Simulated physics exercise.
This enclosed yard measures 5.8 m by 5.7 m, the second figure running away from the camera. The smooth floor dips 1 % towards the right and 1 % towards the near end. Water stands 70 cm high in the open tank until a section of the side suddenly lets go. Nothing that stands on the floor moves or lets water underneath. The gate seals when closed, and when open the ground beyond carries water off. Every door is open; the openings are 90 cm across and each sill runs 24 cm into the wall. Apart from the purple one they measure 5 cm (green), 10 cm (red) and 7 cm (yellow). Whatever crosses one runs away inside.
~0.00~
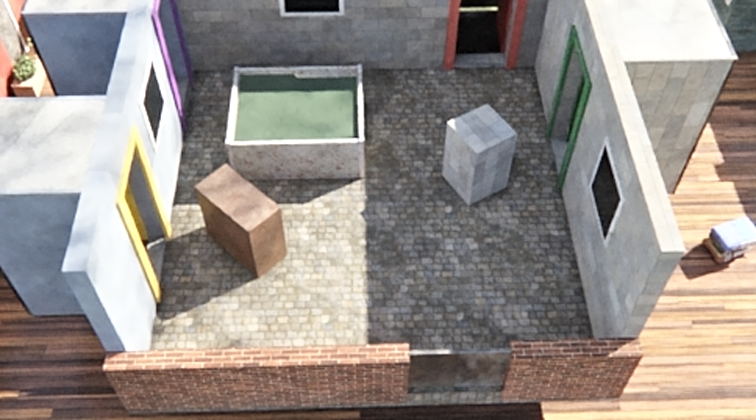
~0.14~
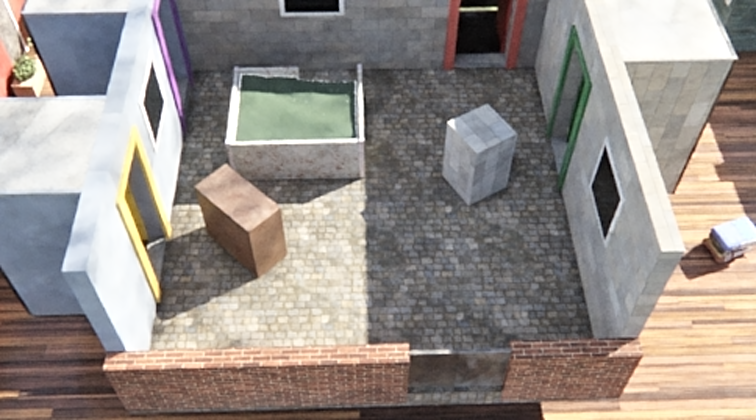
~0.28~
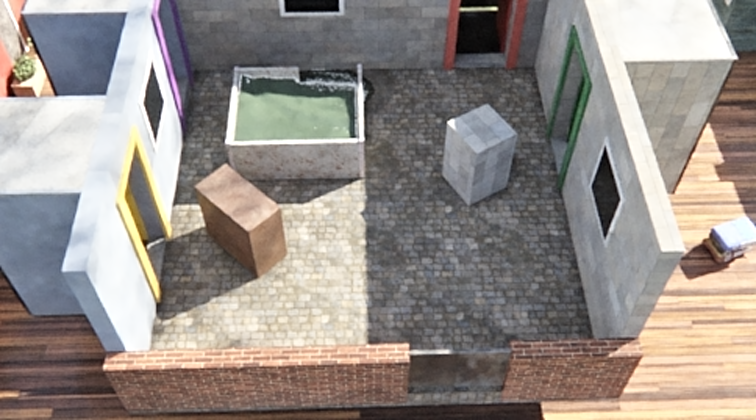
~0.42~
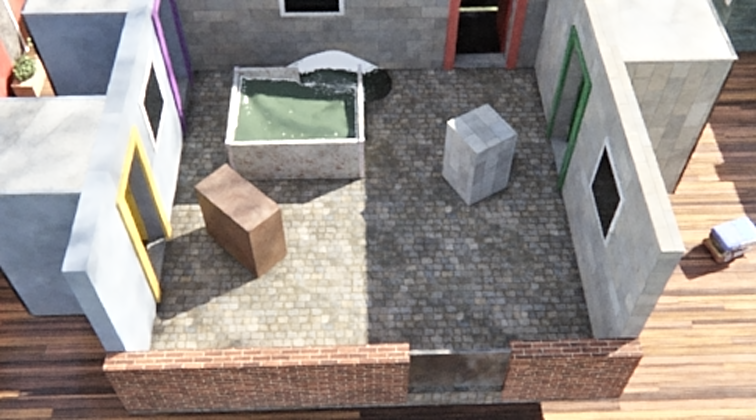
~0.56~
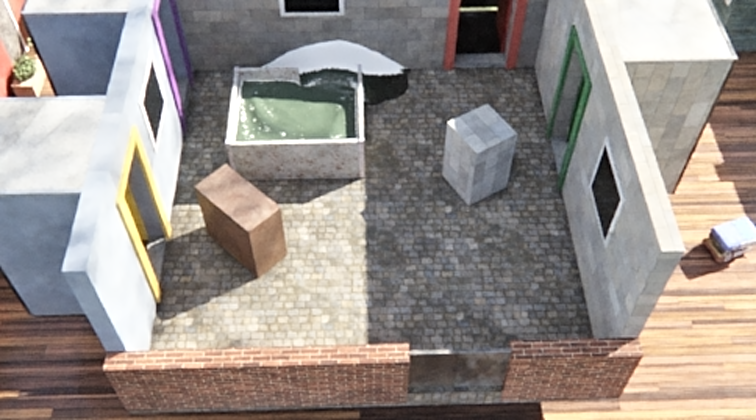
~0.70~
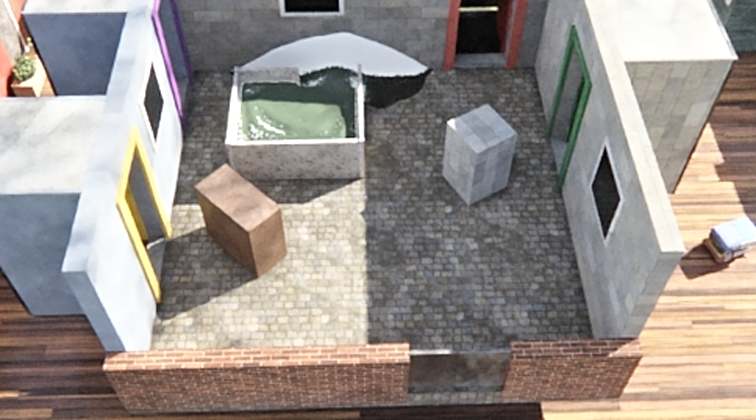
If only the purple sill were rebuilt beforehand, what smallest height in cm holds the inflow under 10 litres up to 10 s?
About 25 cm.
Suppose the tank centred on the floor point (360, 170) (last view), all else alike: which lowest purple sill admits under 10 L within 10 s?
Some 15 cm.
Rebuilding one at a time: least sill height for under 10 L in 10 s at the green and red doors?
Roughly 11.5 cm at green and 7.5 cm at red.
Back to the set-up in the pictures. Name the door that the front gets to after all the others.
It is the yellow one.
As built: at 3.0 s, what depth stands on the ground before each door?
In cm: Green 12, red 5, purple 19, yellow 3.
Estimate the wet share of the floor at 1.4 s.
Near 20 per cent is wet.
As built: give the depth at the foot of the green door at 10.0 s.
Roughly 7.0 cm deep.
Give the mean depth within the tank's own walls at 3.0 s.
About 27 cm.
After 1.4 s water covers 20 % of the floor, deepest (51 cm) near (333, 73); 19 cm at the purple door, 0 litres in over its 23 cm sill.
After 3.0 s water covers 40 % of the floor, deepest (28 cm) near (333, 73); 19 cm at the purple door, 14 litres in over its 23 cm sill.
After 10.0 s water covers 95 % of the floor, deepest (13 cm) near (600, 372); 5 cm at the purple door, 15 litres in over its 23 cm sill.
At the purple door as built, the water arrived by 1.2 s and peaked near 28 cm at 2.0 s.
Run again over the same 10 s with other heights there, 15 litres in over 23 cm, 1 litre over 31.5 cm. The limit of 10 litres is kept from about 25 cm up.
